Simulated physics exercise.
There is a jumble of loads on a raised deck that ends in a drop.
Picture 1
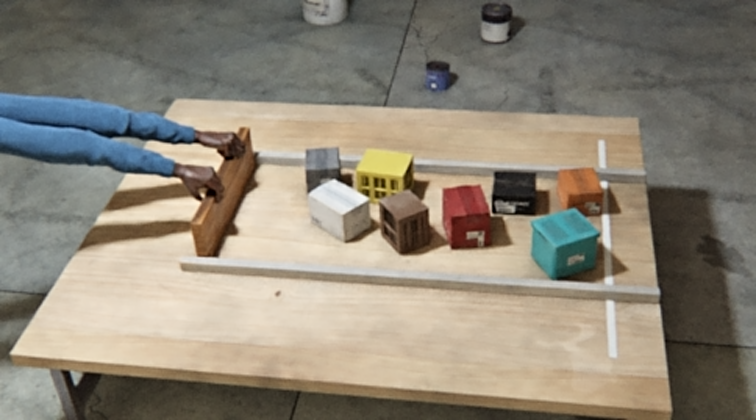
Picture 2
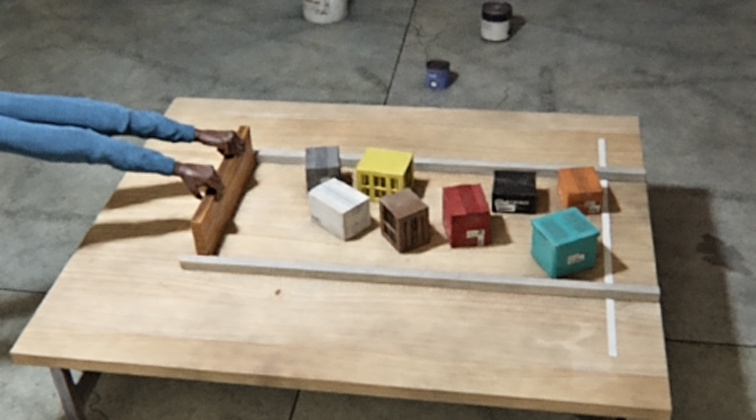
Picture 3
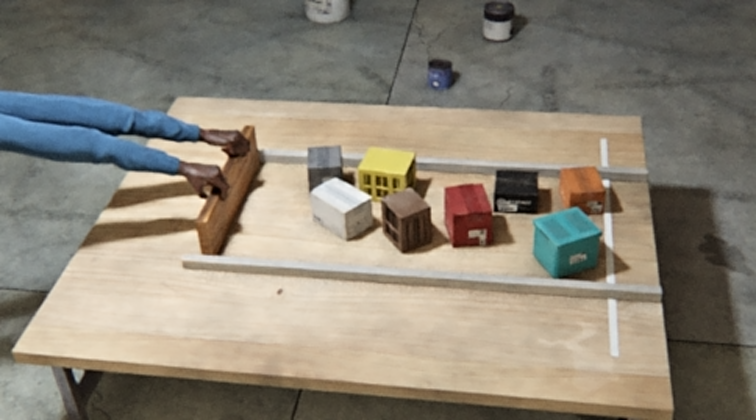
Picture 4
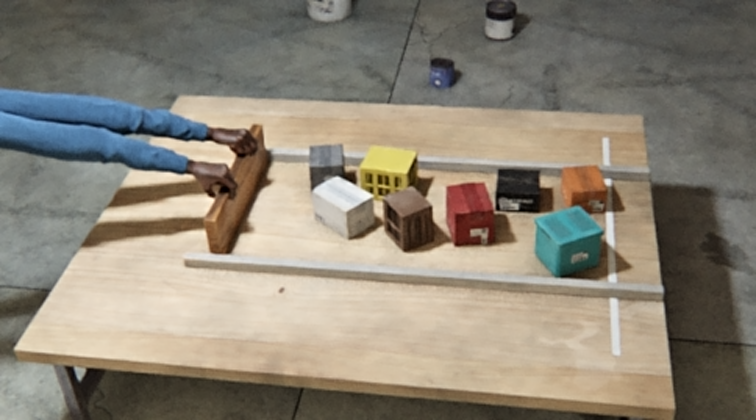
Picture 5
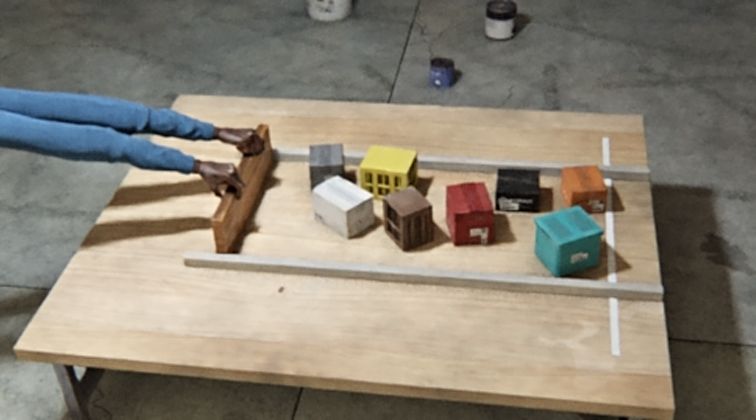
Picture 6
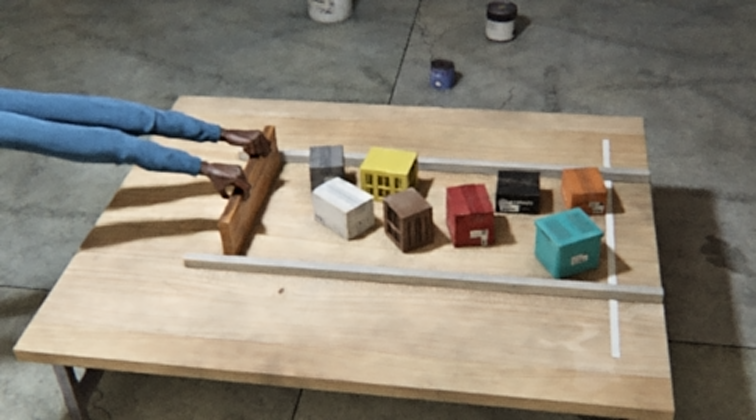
Two hands in blue sleeves slowly pushed a wooden plank a short way to the right between two rails on a table, while the colorful boxes and crates ahead of it stayed still, untouched.
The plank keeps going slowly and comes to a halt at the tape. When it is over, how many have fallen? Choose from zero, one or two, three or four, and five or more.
When it is over, five or more have fallen.
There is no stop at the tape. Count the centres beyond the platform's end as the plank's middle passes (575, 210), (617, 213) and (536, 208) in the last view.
2, 5 and 1.
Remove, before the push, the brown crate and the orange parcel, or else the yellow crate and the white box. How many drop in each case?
You'd get 4 in the first case and 3 in the second one.
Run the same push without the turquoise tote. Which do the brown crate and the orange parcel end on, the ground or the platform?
Outcome: Brown crate is not lost; orange parcel ends up off.
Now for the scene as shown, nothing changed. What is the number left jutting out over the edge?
In total, 0 of them.
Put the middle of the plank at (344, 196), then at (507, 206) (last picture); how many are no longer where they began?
First position 4; second position 8.
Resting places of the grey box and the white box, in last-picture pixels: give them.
The grey box ends up near (628, 190), and the white box near (631, 234).
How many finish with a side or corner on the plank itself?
In contact: 3.
Soon after, none off yet; orange parcel at rest near (584, 191); turquoise tote at rest near (567, 244); black parcel at rest near (518, 192).
After that, none off yet; orange parcel displaced about its own width near (635, 195); turquoise tote moving near (569, 246); black parcel displaced well along near (594, 197).
In the end, the number that fall off is five or more; gone, yellow crate, red box, black parcel, turquoise tote and orange parcel.
